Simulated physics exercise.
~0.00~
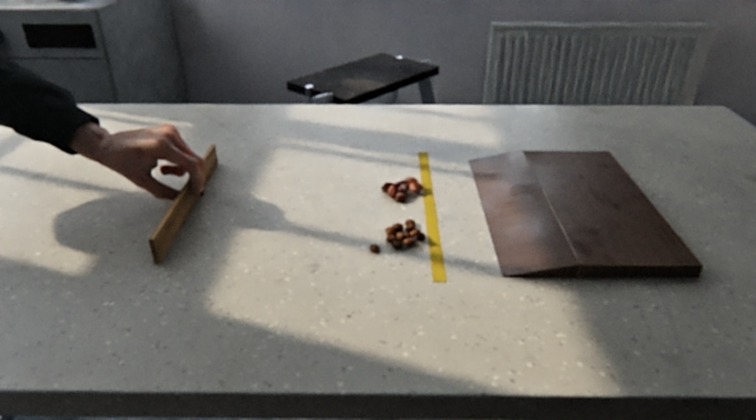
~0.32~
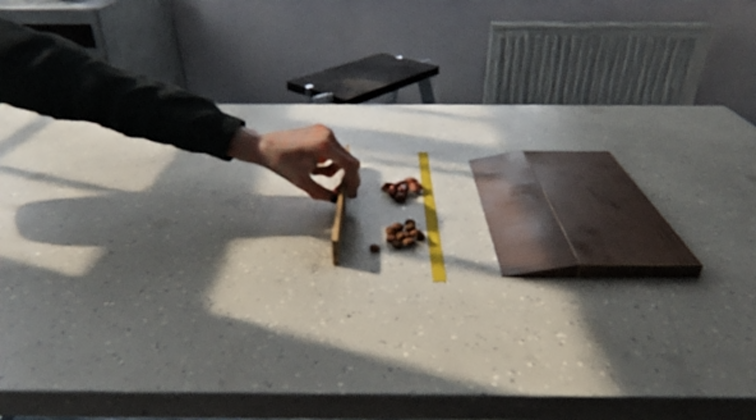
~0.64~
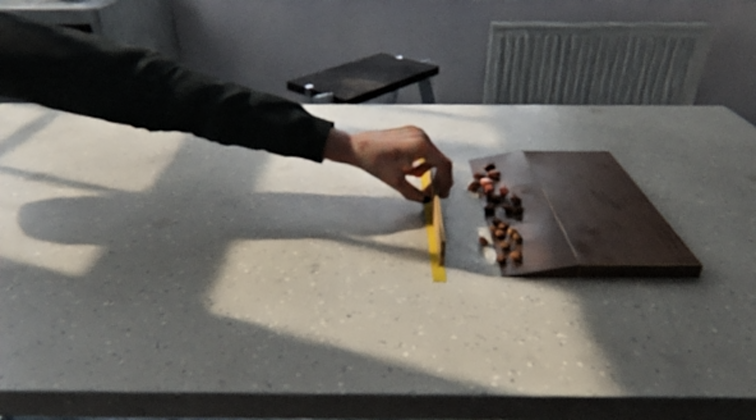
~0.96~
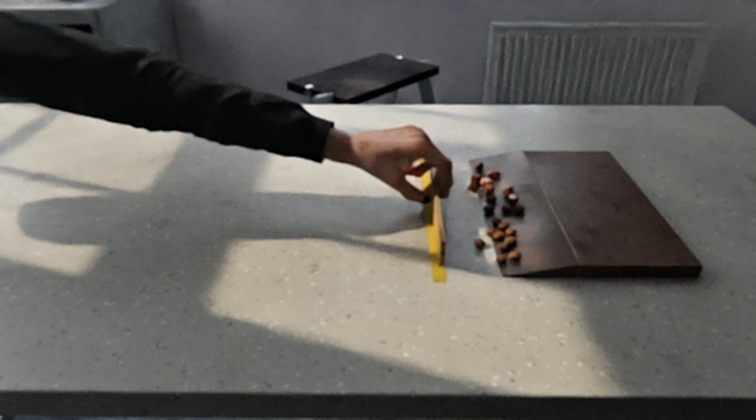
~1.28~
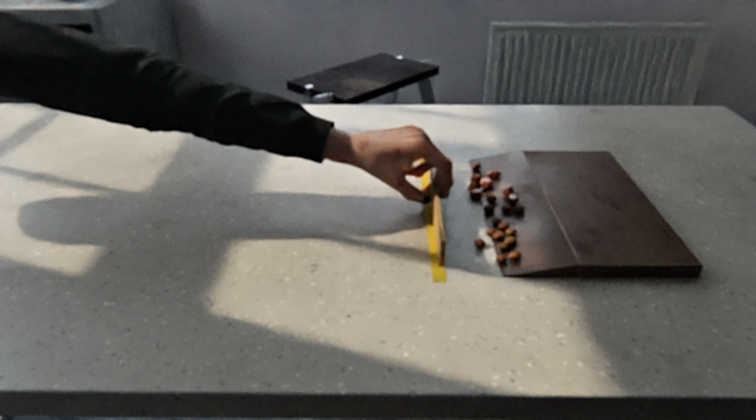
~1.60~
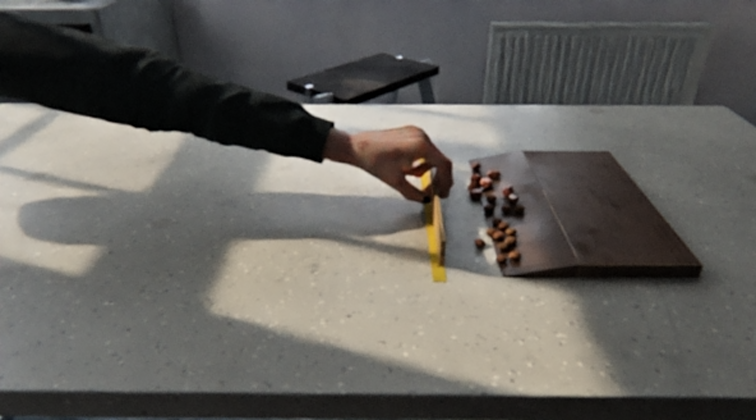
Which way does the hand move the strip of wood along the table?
It moves the strip to the right, toward the yellow tape and the dark wedge.
